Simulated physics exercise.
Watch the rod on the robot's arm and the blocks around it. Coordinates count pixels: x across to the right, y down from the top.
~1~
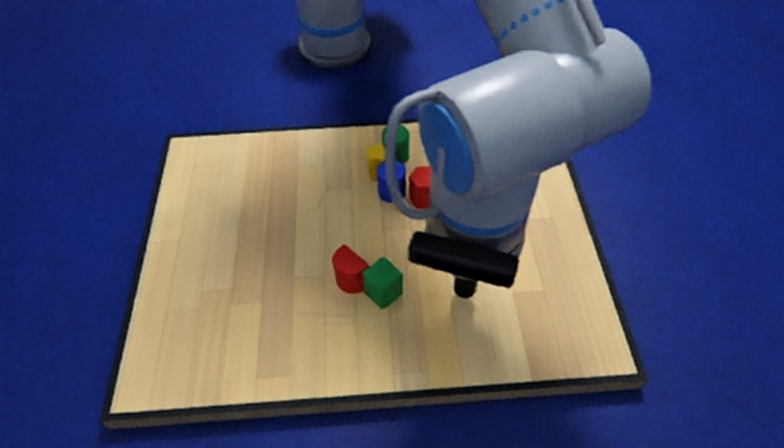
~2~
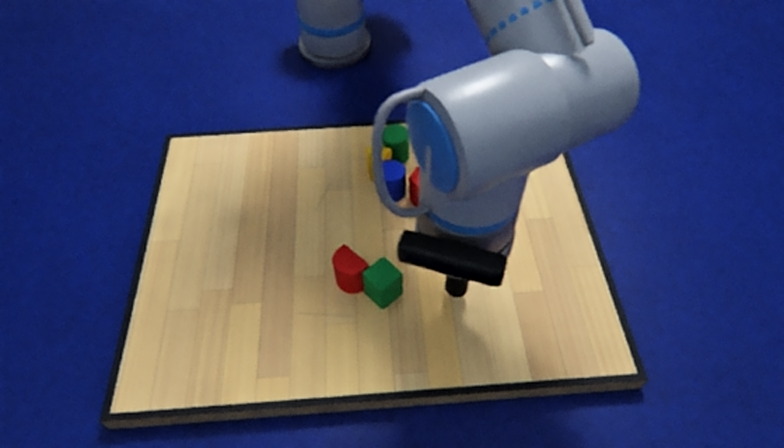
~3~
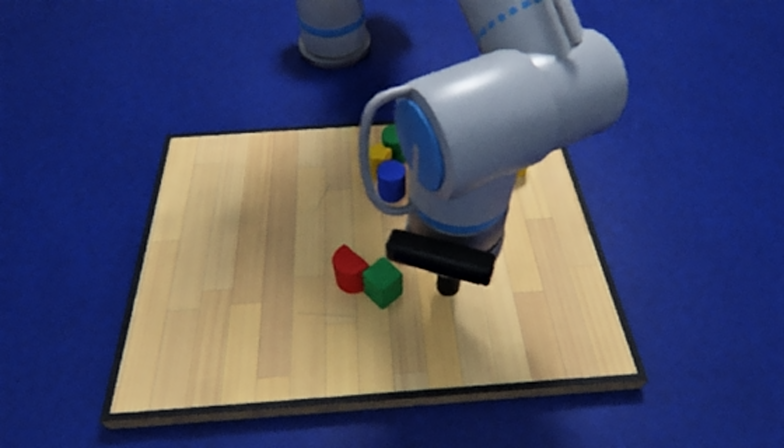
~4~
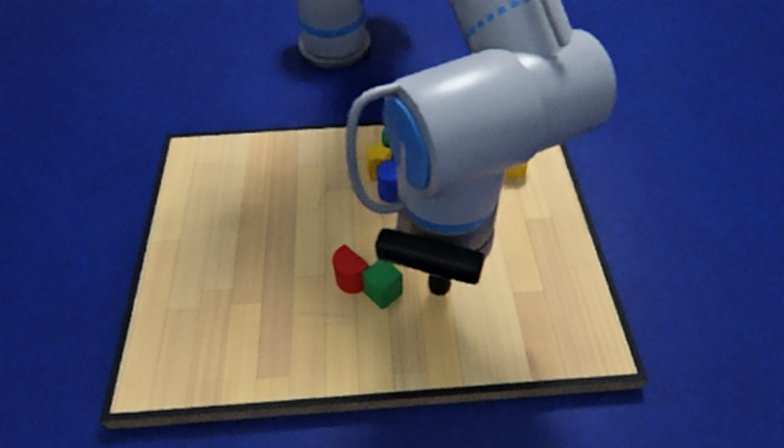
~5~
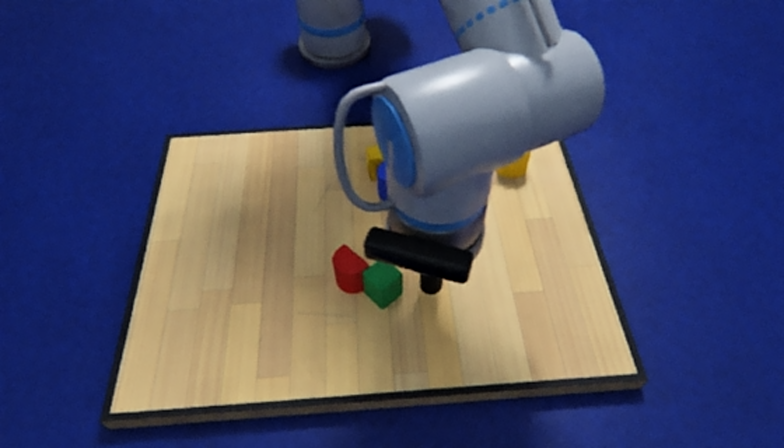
The video shows a robot arm with a dark rod moving slowly left over a wooden board, nearing a green block beside a red one, while the blocks, including a few more near the back, stay still.
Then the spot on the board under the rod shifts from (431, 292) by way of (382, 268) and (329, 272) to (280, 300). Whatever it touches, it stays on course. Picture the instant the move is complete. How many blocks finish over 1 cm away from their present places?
The answer is one block, counting only moves over 1 cm.
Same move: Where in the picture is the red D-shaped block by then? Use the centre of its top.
Around (333, 272).
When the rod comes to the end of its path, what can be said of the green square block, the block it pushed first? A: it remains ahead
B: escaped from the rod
The one that fits is B, escaped from the rod.
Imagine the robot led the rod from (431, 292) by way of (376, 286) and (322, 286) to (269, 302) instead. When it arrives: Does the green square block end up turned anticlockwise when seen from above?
That would be a yes.
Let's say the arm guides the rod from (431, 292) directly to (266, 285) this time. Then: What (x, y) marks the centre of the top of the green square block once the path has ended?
If I read the scene right, the answer is (299, 291).
On the path given first. One third of the way, rod at (381, 260); green square block at (380, 274), turned 15° anticlockwise.
Two thirds of the way, rod at (327, 265); red D-shaped block at (334, 270), turned 65° anticlockwise; green square block at (380, 274), turned 15° anticlockwise.
At the end, rod at (277, 293); red D-shaped block at (333, 272), turned 75° anticlockwise; green square block at (380, 274), turned 15° anticlockwise.
